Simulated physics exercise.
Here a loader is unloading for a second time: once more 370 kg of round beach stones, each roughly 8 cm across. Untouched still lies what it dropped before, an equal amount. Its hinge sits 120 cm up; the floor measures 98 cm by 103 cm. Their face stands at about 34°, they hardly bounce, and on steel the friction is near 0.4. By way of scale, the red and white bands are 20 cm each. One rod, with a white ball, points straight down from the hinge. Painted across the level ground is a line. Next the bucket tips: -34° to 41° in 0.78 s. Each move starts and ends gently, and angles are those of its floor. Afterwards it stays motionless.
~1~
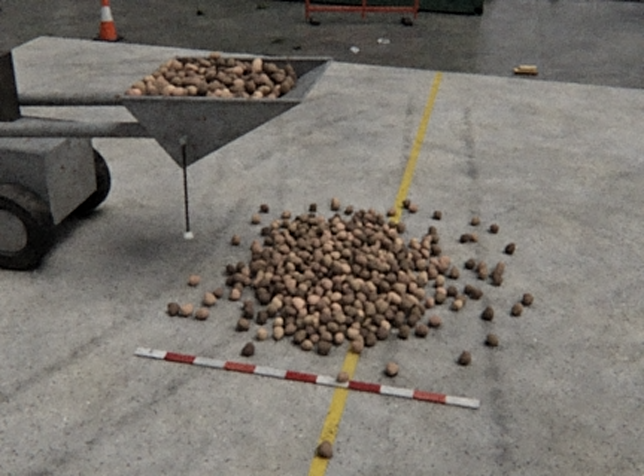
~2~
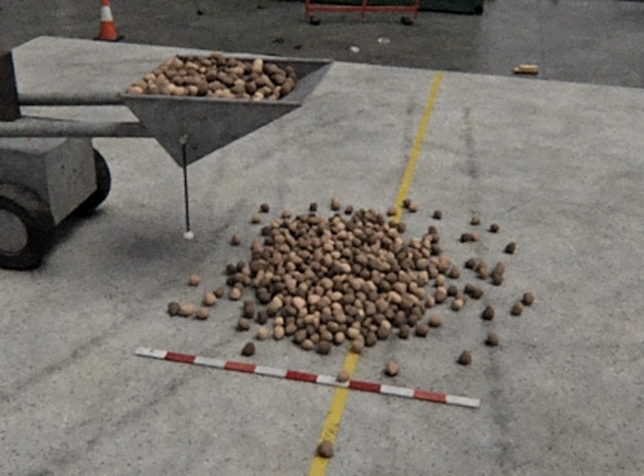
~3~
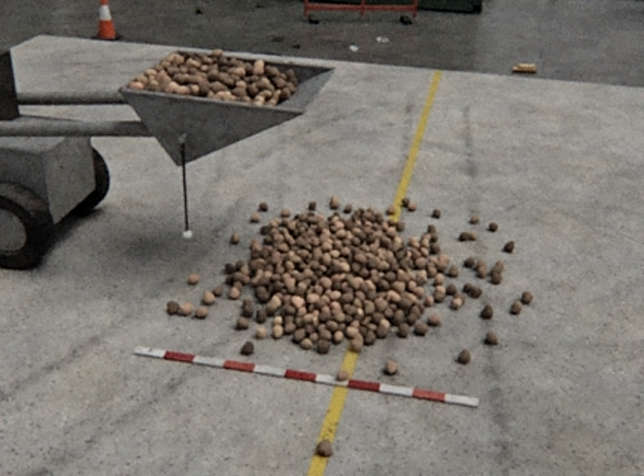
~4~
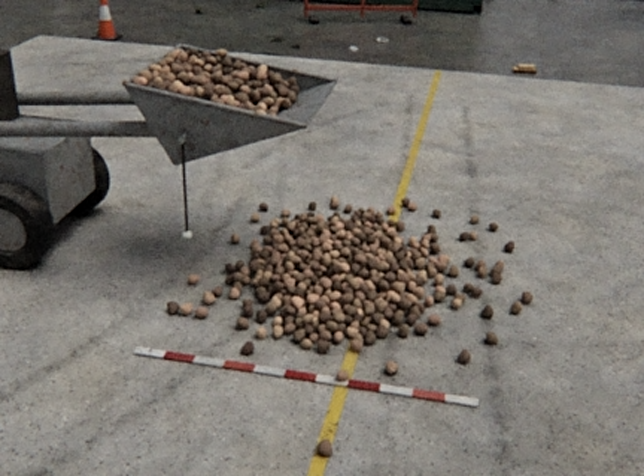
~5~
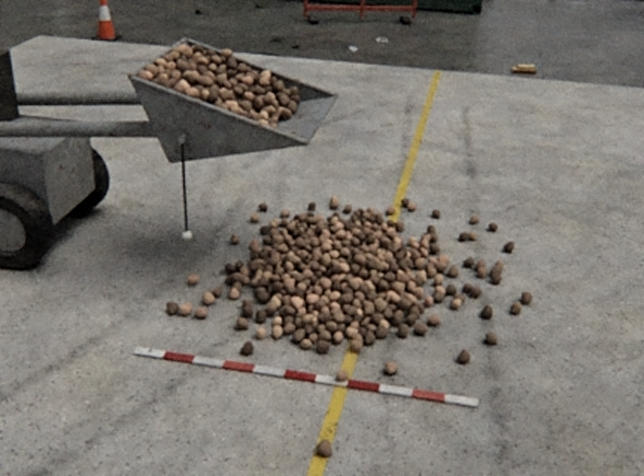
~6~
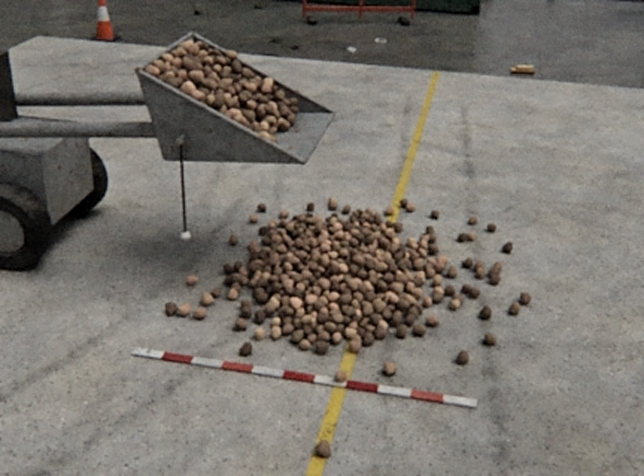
The clip shows a grey bucket of rounded brown lumps on a wheeled machine rotating gradually clockwise, its left side rising and right lip lowering, while a scattered heap lies still on the floor across a yellow line.
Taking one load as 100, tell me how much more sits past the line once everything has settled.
Some 39 per cent is added.
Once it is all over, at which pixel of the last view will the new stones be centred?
Around (344, 259).
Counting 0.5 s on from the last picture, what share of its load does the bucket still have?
75 %.
Then, 0.2 s after the last picture the floor is at 29°; in per cent of one load, 100 in the bucket, 75 short of the line, 25 past the line; the foremost stones are at (502, 277).
Then, 0.5 s after the last picture the floor is at 41°; in per cent of one load, 74 in the bucket, 100 short of the line, 25 past the line; the foremost stones are at (502, 277).
Then, 0.9 s after the last picture the floor is at 41°; in per cent of one load, 16 in the bucket, 147 short of the line, 36 past the line; the foremost stones are at (502, 277).
Then, 3.5 s after the last picture the floor is at 41°; in per cent of one load, 0 in the bucket, 136 short of the line, 64 past the line; the foremost stones are at (520, 288). Net gain past the line, 39.
